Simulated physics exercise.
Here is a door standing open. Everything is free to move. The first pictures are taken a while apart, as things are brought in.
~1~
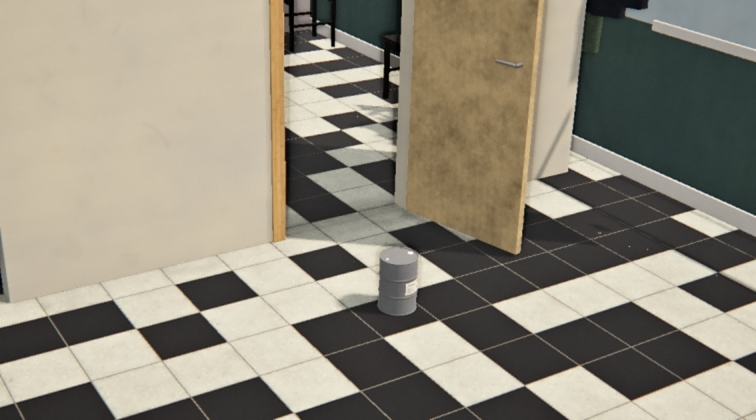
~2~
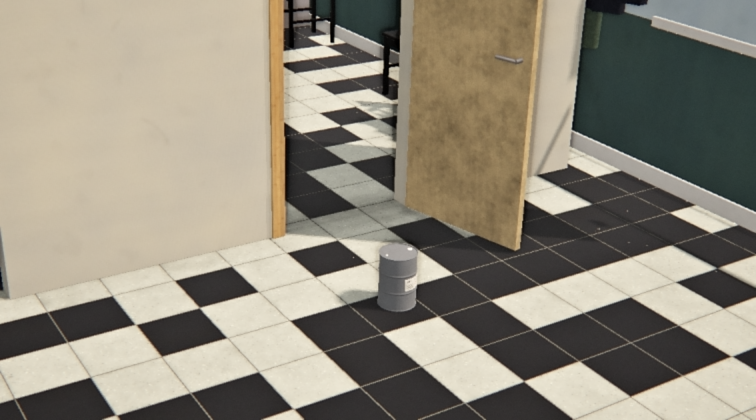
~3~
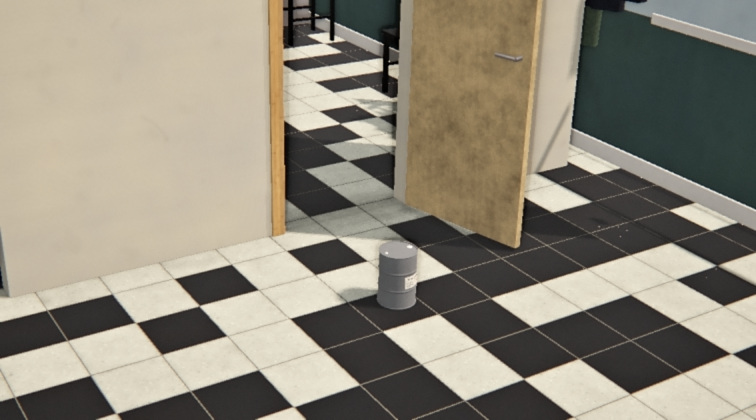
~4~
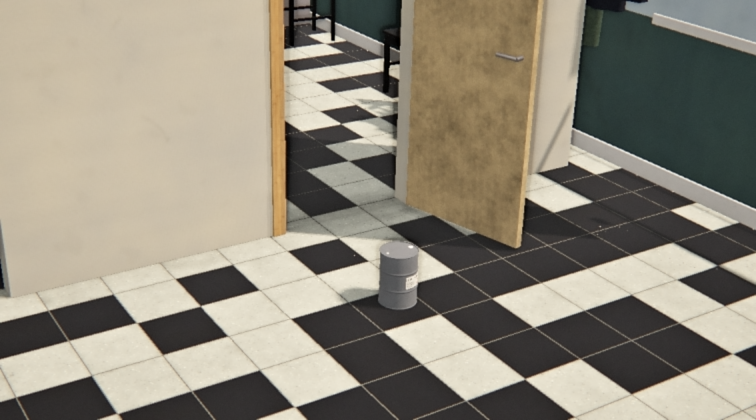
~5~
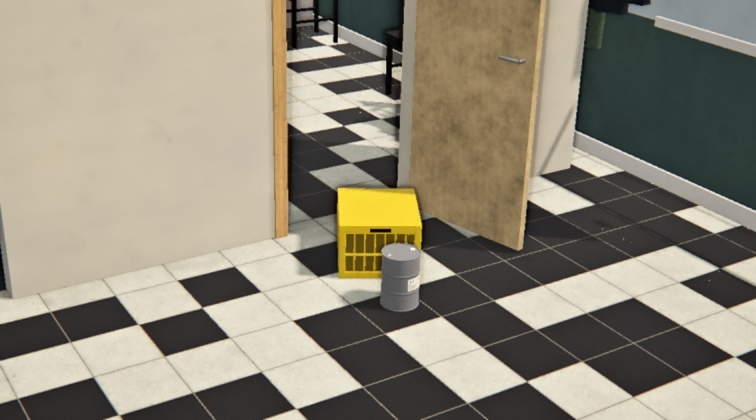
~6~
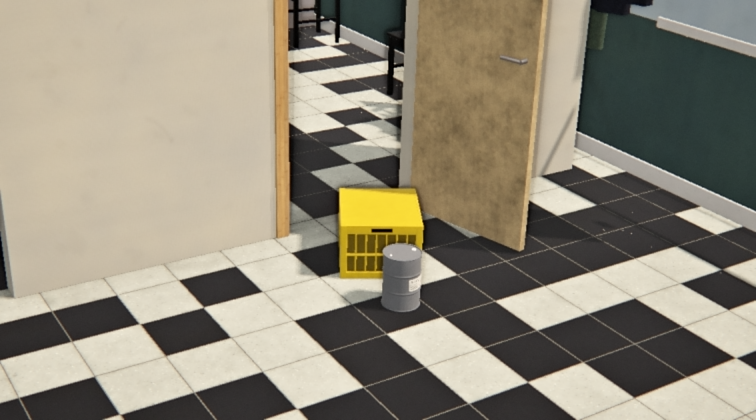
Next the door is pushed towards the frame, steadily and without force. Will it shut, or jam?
Here the door is blocked.
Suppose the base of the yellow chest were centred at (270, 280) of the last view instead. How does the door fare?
Then it reaches the frame.
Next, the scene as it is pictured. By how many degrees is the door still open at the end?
Some 55° open.
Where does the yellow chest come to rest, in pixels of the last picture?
At about (372, 232).
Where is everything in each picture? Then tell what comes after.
The first frame shows door wide open and still; grey canister (398, 281).
The second frame shows door wide open and still; grey canister (398, 277).
The third frame shows door wide open and still; grey canister (397, 275).
The fourth frame shows door wide open and still; grey canister (398, 275).
The fifth frame shows door wide open and still; grey canister (400, 277).
The sixth frame shows door wide open and still; yellow chest (379, 232); grey canister (402, 277).
Then, 0.50 s on from there, door 93° open.
Then, 0.70 s on from there, door 83° open.
Then, 0.90 s on from there, door 70° open.
Then, 1.10 s on from there, door 59° open; yellow chest shifted a little near (376, 232).
In the end, door 57° open; both unmoved. At the end, from the last picture's camera, yellow chest near (372, 232).
